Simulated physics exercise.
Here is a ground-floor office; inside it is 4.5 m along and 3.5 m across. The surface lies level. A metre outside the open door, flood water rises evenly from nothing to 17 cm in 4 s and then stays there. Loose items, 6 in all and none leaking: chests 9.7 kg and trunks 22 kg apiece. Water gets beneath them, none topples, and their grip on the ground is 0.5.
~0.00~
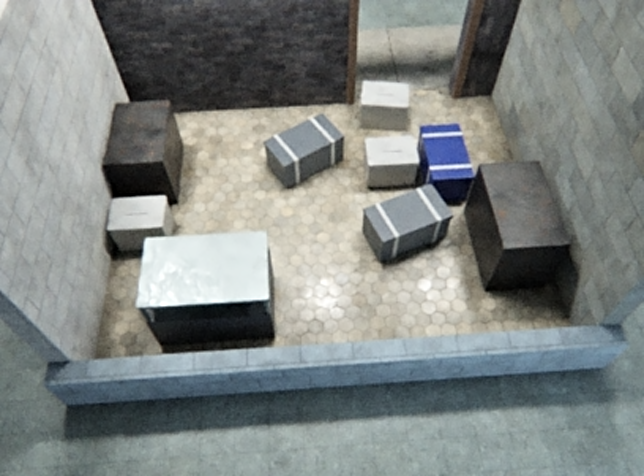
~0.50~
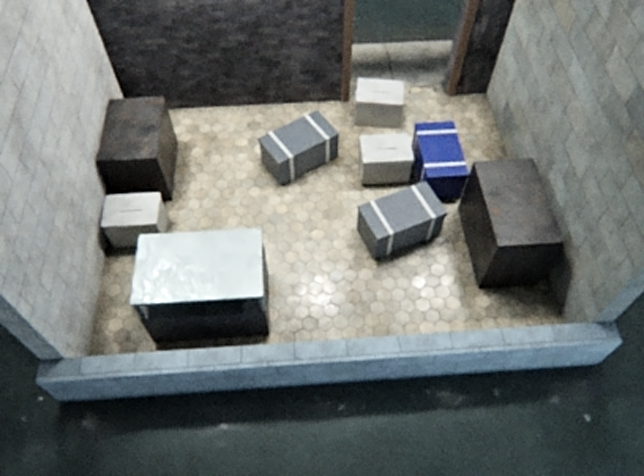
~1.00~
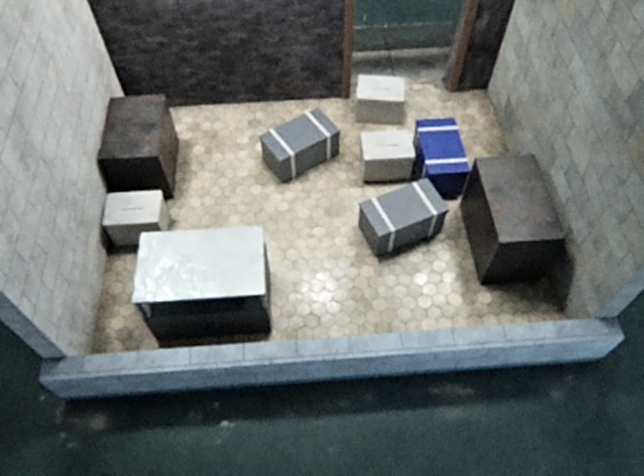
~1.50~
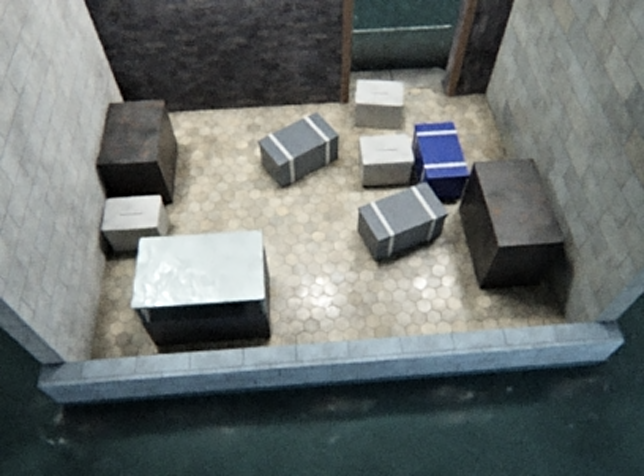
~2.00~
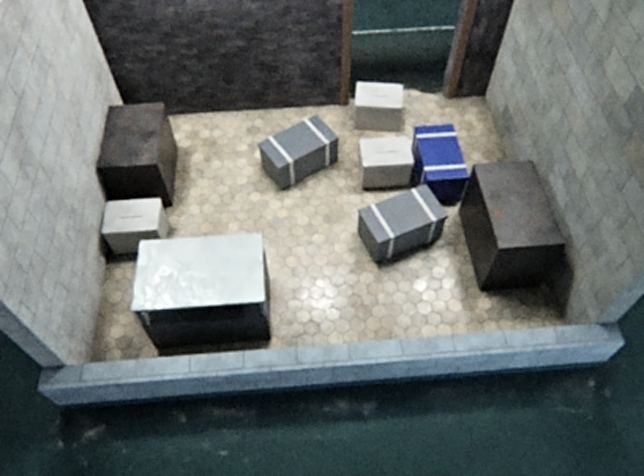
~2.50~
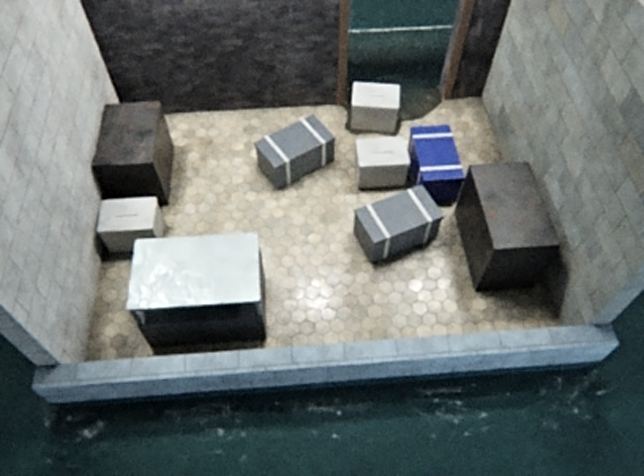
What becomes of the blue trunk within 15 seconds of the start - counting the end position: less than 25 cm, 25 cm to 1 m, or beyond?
The blue trunk travels far.
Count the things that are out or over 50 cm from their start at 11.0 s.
I count 4.
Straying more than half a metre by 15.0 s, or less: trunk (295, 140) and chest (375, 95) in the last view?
In turn: Under, more.
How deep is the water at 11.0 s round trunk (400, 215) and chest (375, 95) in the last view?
About 12 and 4 cm.
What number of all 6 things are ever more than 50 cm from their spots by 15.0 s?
That makes 5.
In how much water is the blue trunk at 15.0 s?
About 9 cm.
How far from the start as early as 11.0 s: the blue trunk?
Roughly 200 cm by then.
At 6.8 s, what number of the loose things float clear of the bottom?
At that moment 1.
After 3.5 s the blue trunk is near (437, 151), 0.0 m from its start, aground; 0 afloat.
After 6.8 s the blue trunk is near (449, 160), 0.2 m from its start, afloat; 1 afloat.
After 11.0 s the blue trunk is near (314, 270), 2.1 m from its start, afloat; 4 afloat.
After 15.0 s the blue trunk is near (224, 136), 2.4 m from its start, afloat; 6 afloat.
